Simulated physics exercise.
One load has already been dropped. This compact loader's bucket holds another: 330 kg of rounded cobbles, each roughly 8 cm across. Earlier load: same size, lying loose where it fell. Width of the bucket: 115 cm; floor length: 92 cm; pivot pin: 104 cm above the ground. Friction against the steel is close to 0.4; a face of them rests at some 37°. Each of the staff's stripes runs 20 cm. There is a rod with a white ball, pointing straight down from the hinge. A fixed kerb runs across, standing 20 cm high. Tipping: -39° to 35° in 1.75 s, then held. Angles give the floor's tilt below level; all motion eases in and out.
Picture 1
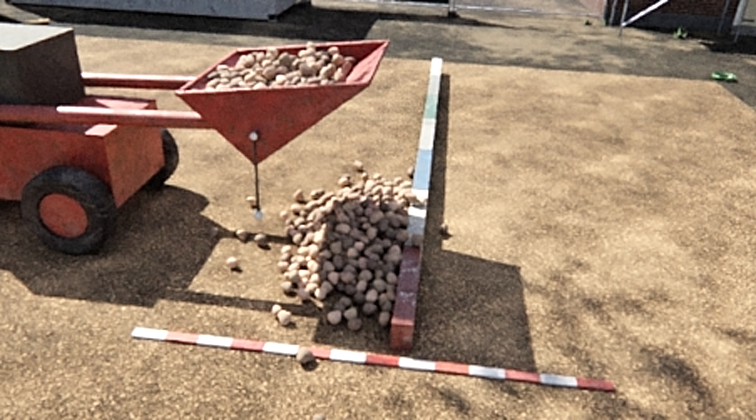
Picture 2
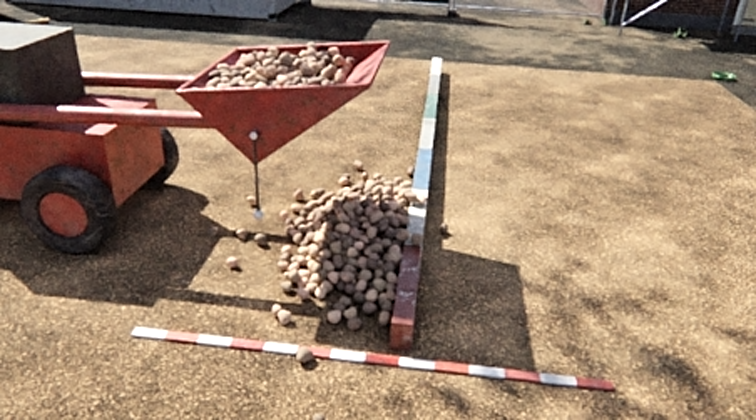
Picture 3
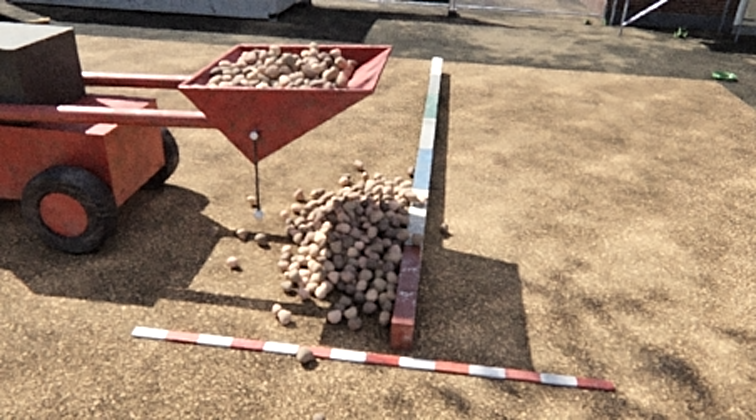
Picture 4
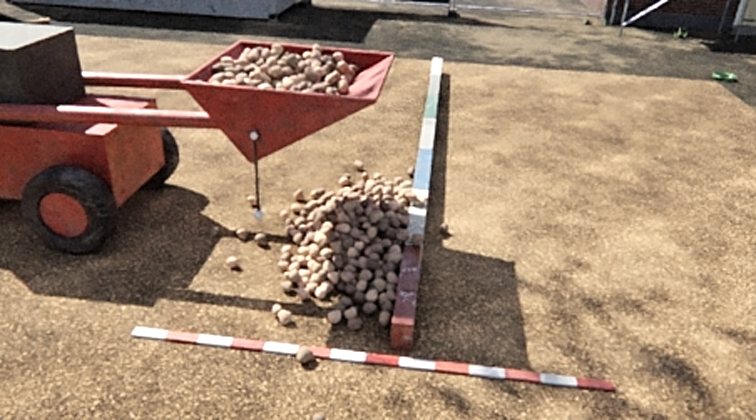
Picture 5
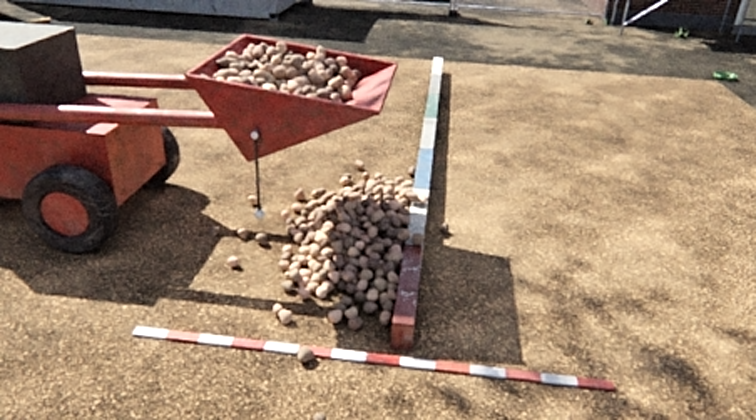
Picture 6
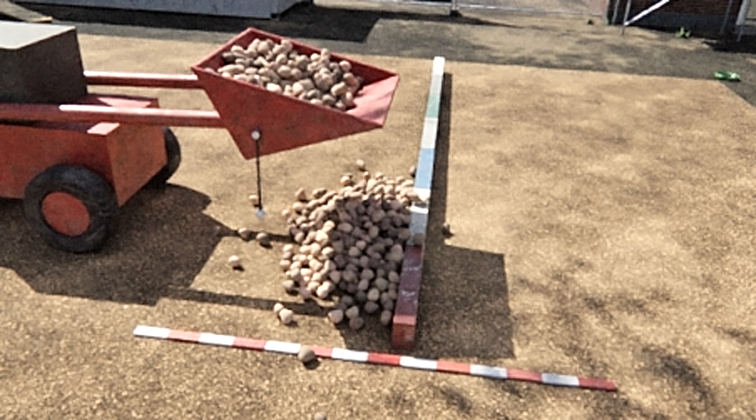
A red loader's bucket, heaped with round, potato-like lumps, slowly tilted its front edge downward to the right, while the loose pile below stayed still against the striped kerb.
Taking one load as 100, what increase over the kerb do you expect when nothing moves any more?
23 out of 100.
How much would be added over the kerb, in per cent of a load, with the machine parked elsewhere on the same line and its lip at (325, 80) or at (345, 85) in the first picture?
I'd guess close to 5 per cent first and close to 10 per cent second.
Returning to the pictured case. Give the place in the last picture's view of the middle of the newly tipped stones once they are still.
The centre sits about (391, 214).
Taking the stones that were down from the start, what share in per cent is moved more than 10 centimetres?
The answer is about 5 per cent.
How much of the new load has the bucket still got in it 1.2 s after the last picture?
Around 50 per cent of the load is still inside.
Then, 0.7 s after the last picture the floor is at 23°; in per cent of one load, 100 in the bucket, 100 on this side of the kerb; the foremost stones are at (416, 224).
Then, 1.2 s after the last picture the floor is at 35°; in per cent of one load, 49 in the bucket, 151 on this side of the kerb; the foremost stones are at (429, 213).
Then, 1.6 s after the last picture the floor is at 35°; in per cent of one load, 11 in the bucket, 177 on this side of the kerb, 12 over the kerb; the foremost stones are at (477, 234).
Then, 4.2 s after the last picture the floor is at 35°; in per cent of one load, 0 in the bucket, 177 on this side of the kerb, 23 over the kerb; the foremost stones are at (548, 267). Net gain over the kerb, 23.
